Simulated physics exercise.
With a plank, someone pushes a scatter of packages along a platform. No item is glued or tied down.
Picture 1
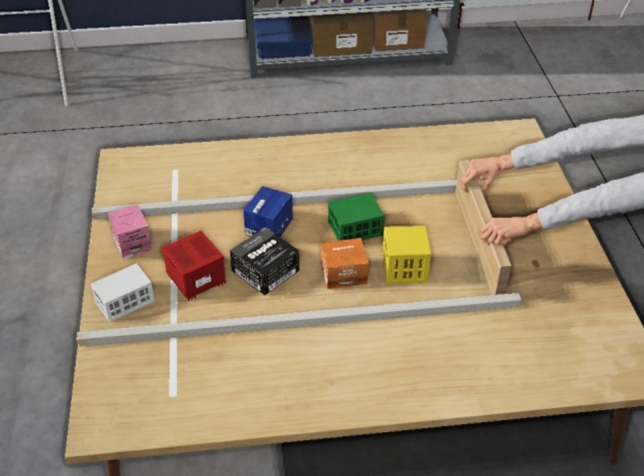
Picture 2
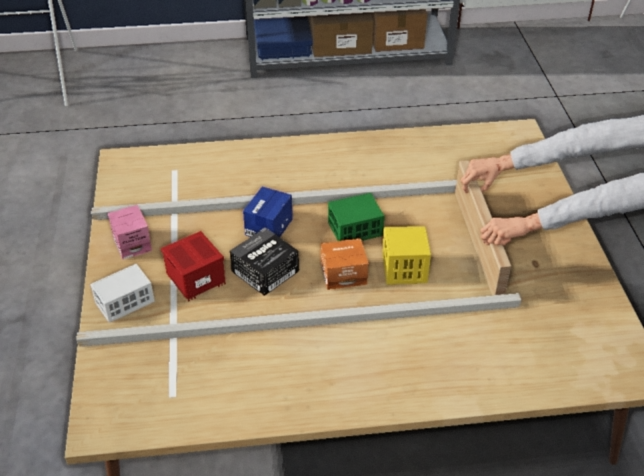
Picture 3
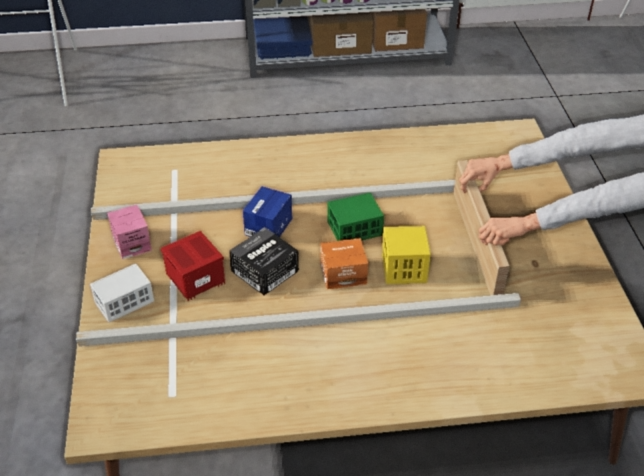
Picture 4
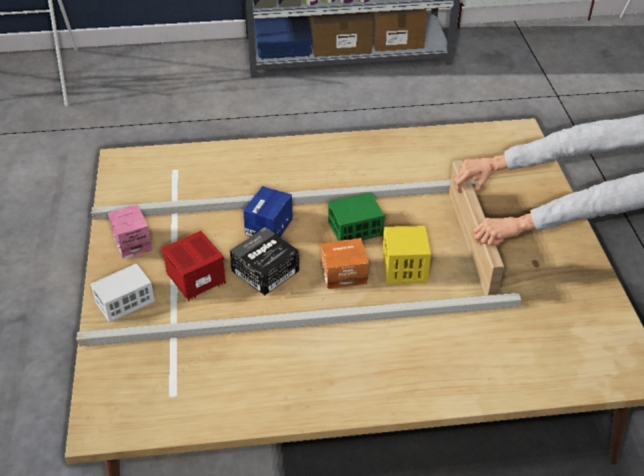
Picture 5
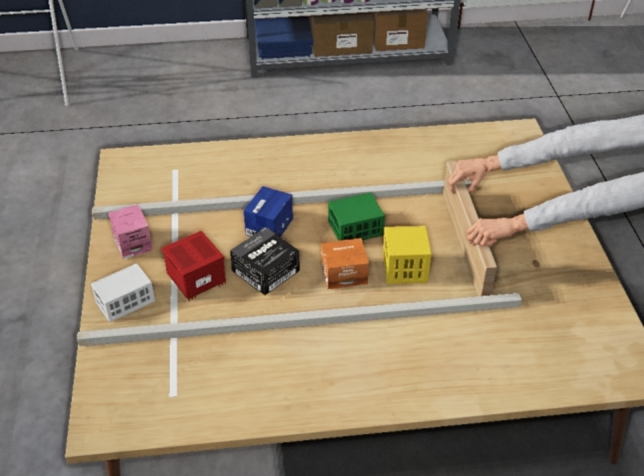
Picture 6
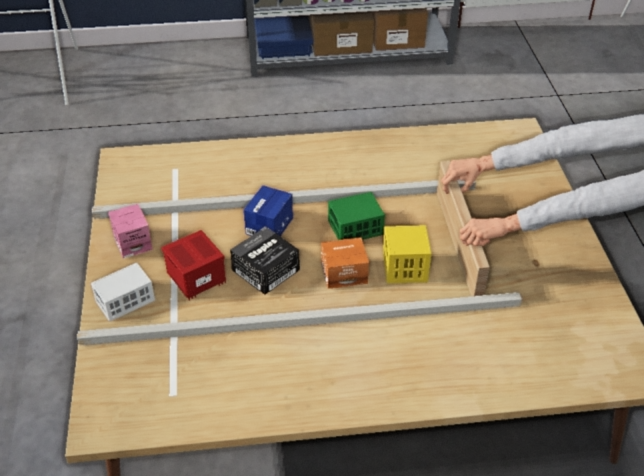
A wooden plank, gripped by two hands at the right of a table, stays almost still at first, then slides slightly left between two rails. The scattered boxes and crates ahead of it, from yellow and green to pink and white, remain in place, with a gap still separating them from the plank.
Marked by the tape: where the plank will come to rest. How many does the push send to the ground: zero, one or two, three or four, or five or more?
My prediction is three or four fallers.
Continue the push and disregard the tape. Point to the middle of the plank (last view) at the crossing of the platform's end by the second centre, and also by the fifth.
At (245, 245) for the second, at (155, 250) for the fifth.
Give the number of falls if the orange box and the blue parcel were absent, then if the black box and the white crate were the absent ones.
The count is 2 in one try and 2 in the other, in that order.
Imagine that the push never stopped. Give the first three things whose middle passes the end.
White crate, red tote, black box.
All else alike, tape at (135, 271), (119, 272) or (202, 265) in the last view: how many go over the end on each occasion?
Counts per try: 6; 6; 2.
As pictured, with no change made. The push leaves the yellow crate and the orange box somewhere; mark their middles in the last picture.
Reading them off: First (151, 277); then (109, 283).
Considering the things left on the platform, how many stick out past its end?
The answer comes to 0.
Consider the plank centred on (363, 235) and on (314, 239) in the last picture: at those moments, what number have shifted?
At the first spot 4, then 7.
Soon after, none off yet; white crate at rest near (124, 292); pink box at rest near (131, 231); red tote at rest near (195, 265).
After that, none off yet; white crate tilting a little near (67, 299); pink box at rest near (131, 231); red tote displaced well along near (114, 273).
In the end, the number that fall off is three or four; gone, black box, red tote, pink box and white crate.
